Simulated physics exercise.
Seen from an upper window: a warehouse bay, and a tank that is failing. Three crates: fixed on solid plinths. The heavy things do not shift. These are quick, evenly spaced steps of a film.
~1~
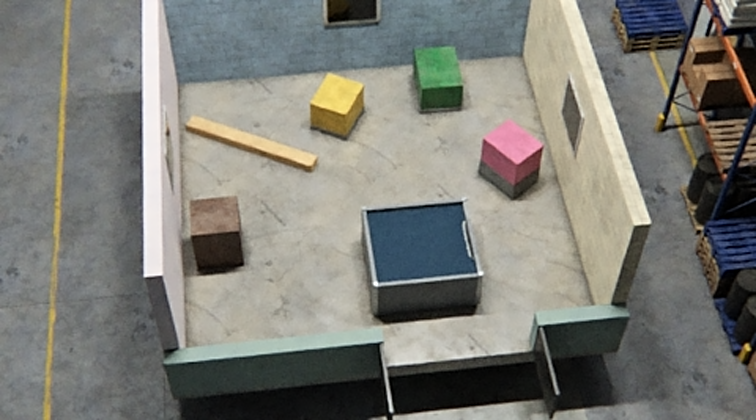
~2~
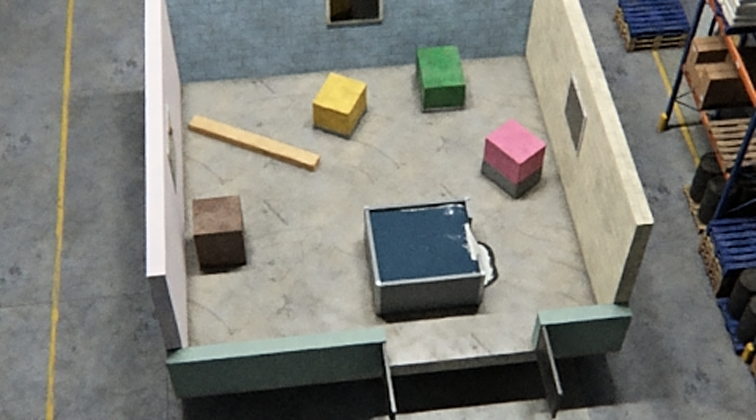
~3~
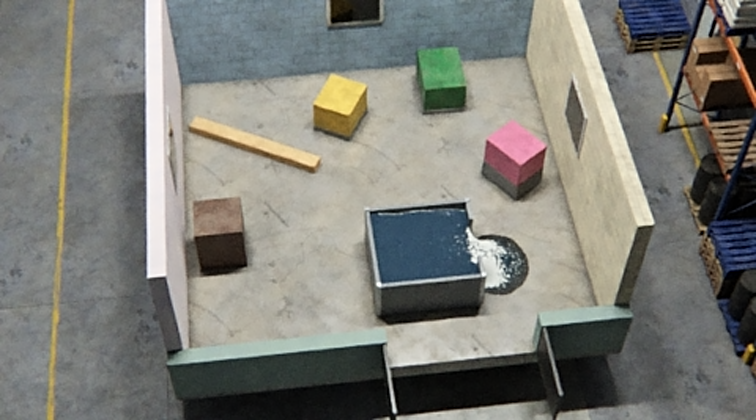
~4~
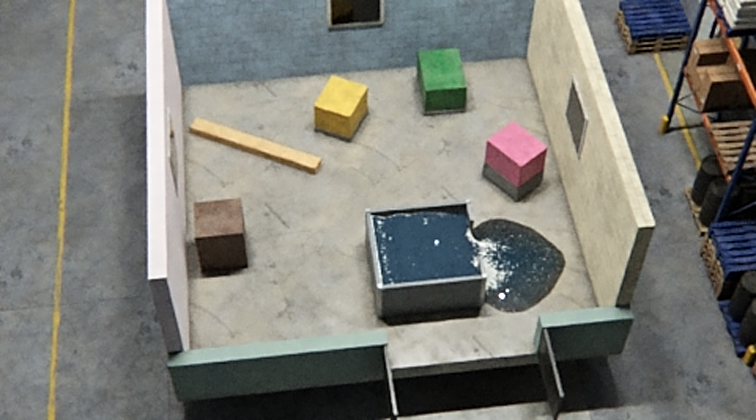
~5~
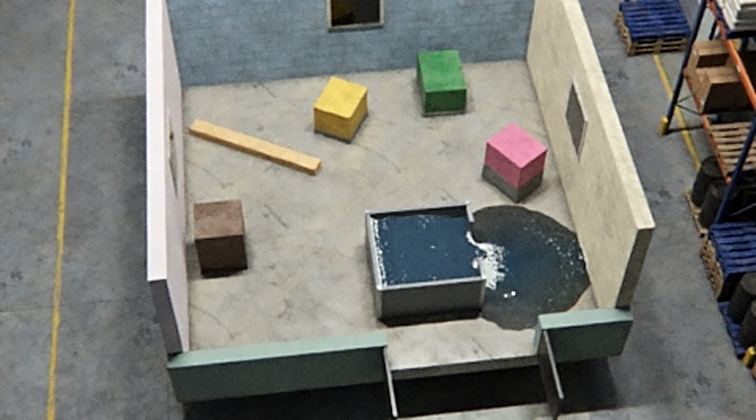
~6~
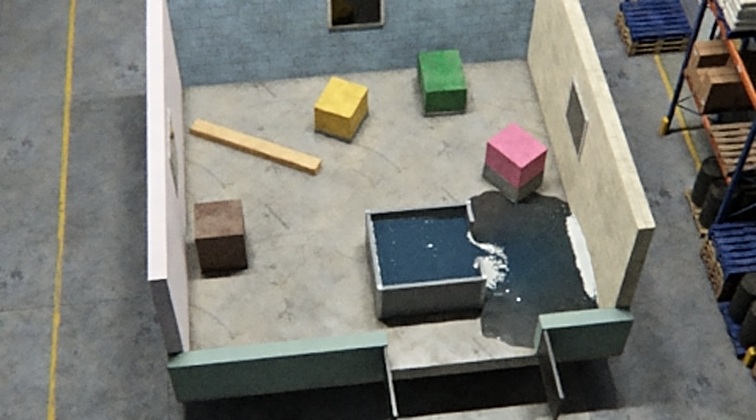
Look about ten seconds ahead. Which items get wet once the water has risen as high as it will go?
The yellow crate remains dry, the green crate ends up wet, the pink crate remains dry.
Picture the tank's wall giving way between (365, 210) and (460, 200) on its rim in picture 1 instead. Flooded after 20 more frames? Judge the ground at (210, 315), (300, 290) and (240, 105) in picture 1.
As listed: Free of water, clear, flooded.
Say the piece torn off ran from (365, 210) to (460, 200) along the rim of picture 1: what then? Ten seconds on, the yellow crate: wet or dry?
I'd say the yellow crate is flooded.
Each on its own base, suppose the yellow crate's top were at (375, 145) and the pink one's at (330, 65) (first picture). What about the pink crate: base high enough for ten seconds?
The pink one is not reached.
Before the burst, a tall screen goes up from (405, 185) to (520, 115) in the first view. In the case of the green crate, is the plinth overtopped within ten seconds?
As for the green crate, it comes through dry.
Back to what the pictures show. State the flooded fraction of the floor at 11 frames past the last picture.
Near 25 in a hundred.
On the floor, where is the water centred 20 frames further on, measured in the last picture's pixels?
I reckon somewhere around (486, 244).
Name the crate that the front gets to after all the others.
Pick: The yellow one.
A moment on, water covers 15 % of the floor; the yellow crate not reached, the green crate not reached, the pink crate water round its plinth.
Next, water covers 25 % of the floor; the yellow crate not reached, the green crate water round its plinth, the pink crate water round its plinth.
Then, water covers 35 % of the floor; the yellow crate not reached, the green crate water round its plinth, the pink crate water round its plinth.
Later, water covers 65 % of the floor; the yellow crate water round its plinth, the green crate water round its plinth, the pink crate water round its plinth.
In the end, water covers 95 % of the floor; the yellow crate stayed above the water, the green crate was topped, the pink crate stayed above the water.
